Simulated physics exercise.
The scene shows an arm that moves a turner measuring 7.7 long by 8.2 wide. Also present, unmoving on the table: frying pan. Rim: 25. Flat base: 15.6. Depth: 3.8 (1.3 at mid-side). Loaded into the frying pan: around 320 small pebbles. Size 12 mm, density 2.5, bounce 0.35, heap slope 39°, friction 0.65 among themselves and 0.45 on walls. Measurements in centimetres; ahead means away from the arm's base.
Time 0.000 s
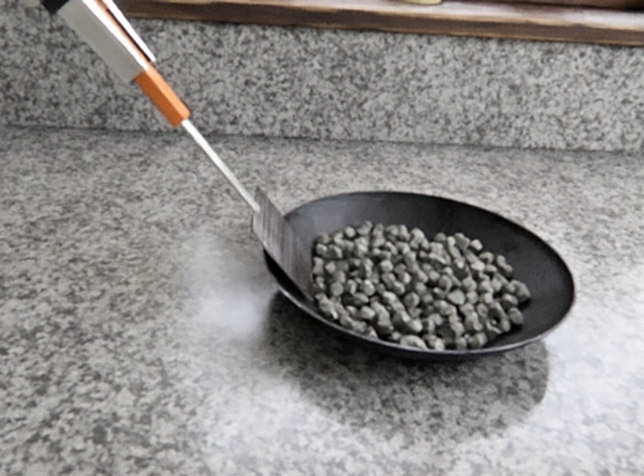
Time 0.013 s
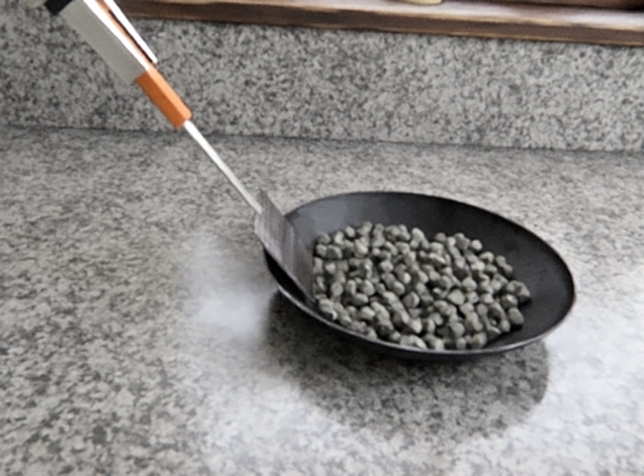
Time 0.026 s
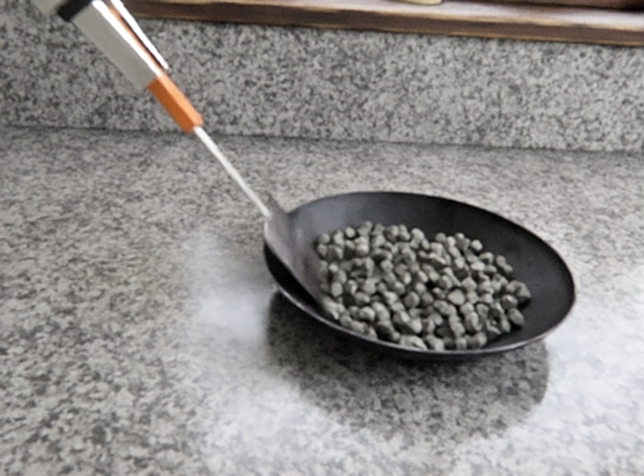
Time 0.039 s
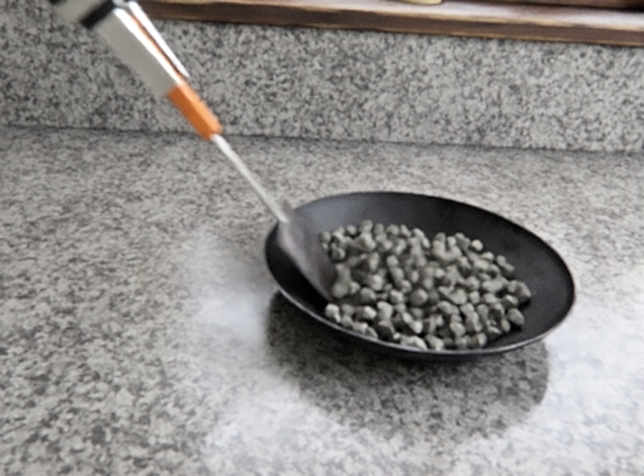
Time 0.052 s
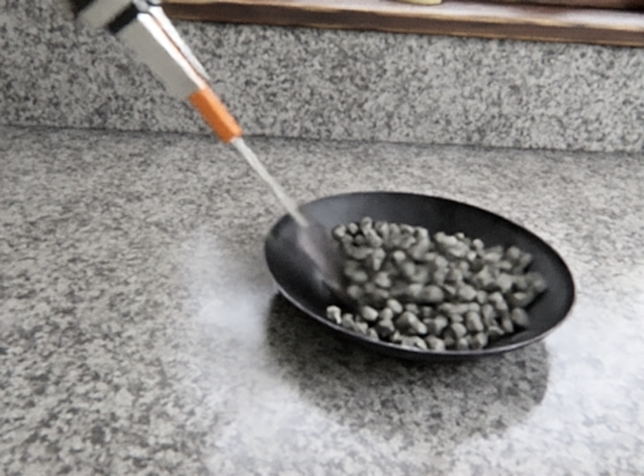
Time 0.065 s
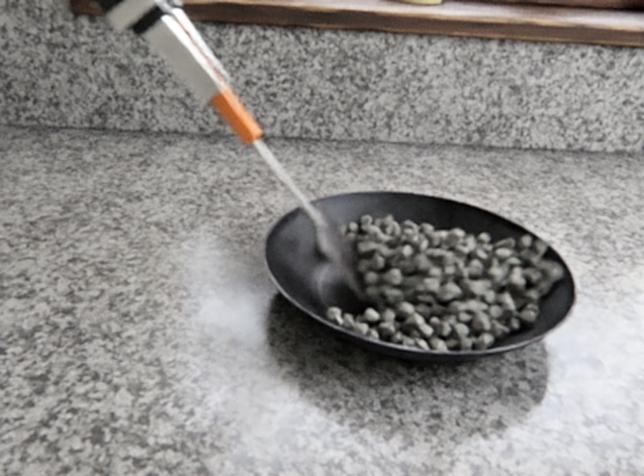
On a speckled grey countertop, an orange-collared turner pushing into a black pan of small grey pebbles, shoving the heap rightward.
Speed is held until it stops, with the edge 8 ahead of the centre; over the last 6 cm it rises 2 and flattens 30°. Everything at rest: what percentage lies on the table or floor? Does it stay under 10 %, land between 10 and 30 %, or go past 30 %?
It goes past 30 %.
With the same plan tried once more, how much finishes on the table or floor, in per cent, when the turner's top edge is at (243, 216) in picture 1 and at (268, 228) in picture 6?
My guess would be close to 15 per cent.
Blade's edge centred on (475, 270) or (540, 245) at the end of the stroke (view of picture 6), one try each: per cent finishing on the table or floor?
The two tries give near 10 and near 50 in a hundred.
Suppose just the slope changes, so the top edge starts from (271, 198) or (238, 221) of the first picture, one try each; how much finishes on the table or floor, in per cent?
First try roughly 45 percent, second try roughly 40 percent.
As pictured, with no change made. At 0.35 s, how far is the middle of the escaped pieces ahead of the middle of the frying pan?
18 cm.
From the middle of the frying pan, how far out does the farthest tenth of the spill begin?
Distance from centre: Approx. 30 cm.
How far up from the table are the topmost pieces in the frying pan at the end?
Height at the end: Around 5.0 cm.
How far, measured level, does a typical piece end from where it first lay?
Level distance of roughly 10 cm.
After 0.10 s, sloping 52°, highest piece 13 above the table; 311 in the frying pan, 7 on the blade or in flight.
After 0.13 s, sloping 43°, highest piece 18 above the table; 308 in the frying pan, 10 on the blade or in flight.
After 0.35 s, sloping 22°, highest piece 25 above the table; 194 in the frying pan, 116 on the table or floor, 8 on the blade or in flight.
After 1.40 s, sloping 22°, highest piece 5 above the table; 194 in the frying pan, 124 on the table or floor.
At rest, 194 in the frying pan, 124 on the table or floor. That is 39 % on the table or floor.
